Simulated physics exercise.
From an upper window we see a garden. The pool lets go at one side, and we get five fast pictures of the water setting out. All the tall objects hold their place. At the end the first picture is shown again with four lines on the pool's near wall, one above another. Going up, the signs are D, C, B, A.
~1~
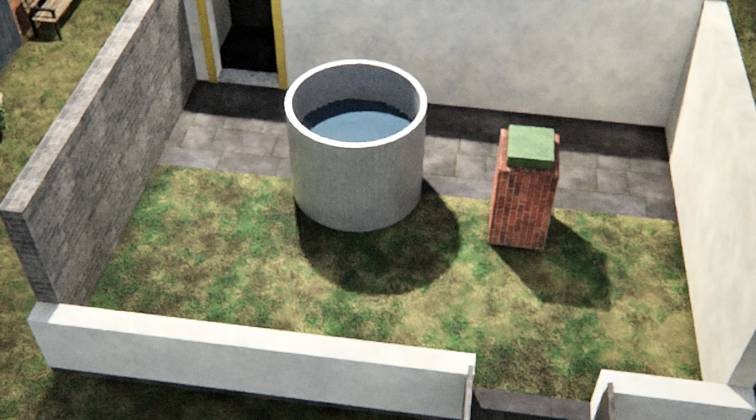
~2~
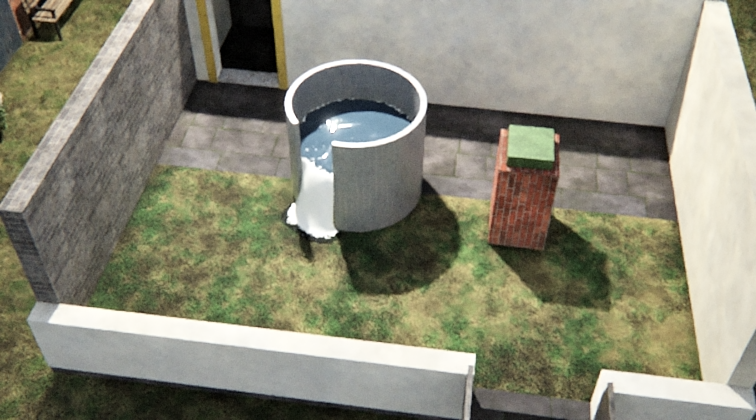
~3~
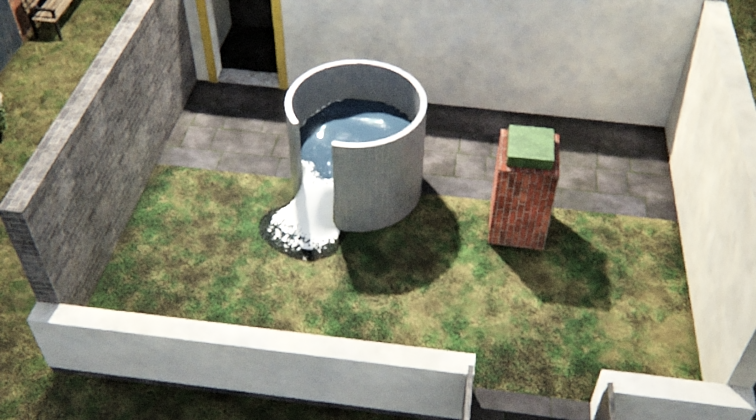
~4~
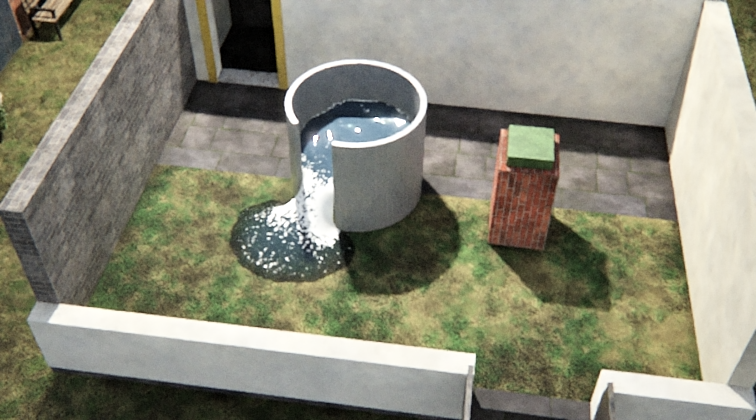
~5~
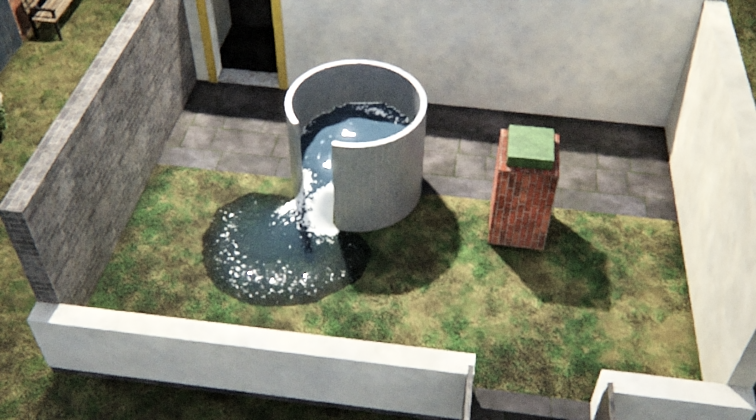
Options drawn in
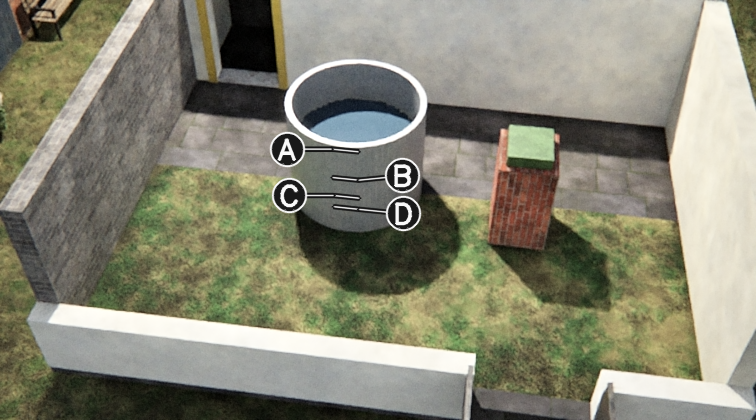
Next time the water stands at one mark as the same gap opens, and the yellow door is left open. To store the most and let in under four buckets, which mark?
Take B.
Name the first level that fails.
The answer is A.
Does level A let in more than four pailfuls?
Yes, it does.
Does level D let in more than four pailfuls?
No.
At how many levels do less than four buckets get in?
Three of the four.
In white, A at (344, 150); B at (345, 178); C at (346, 196); D at (346, 208); from the bottom up D, C, B, A.
Choosing A, about 9 bucketfuls get in.
Choosing B, a bucket or two gets in.
Choosing C, nothing gets over.
Choosing D, nothing gets over.
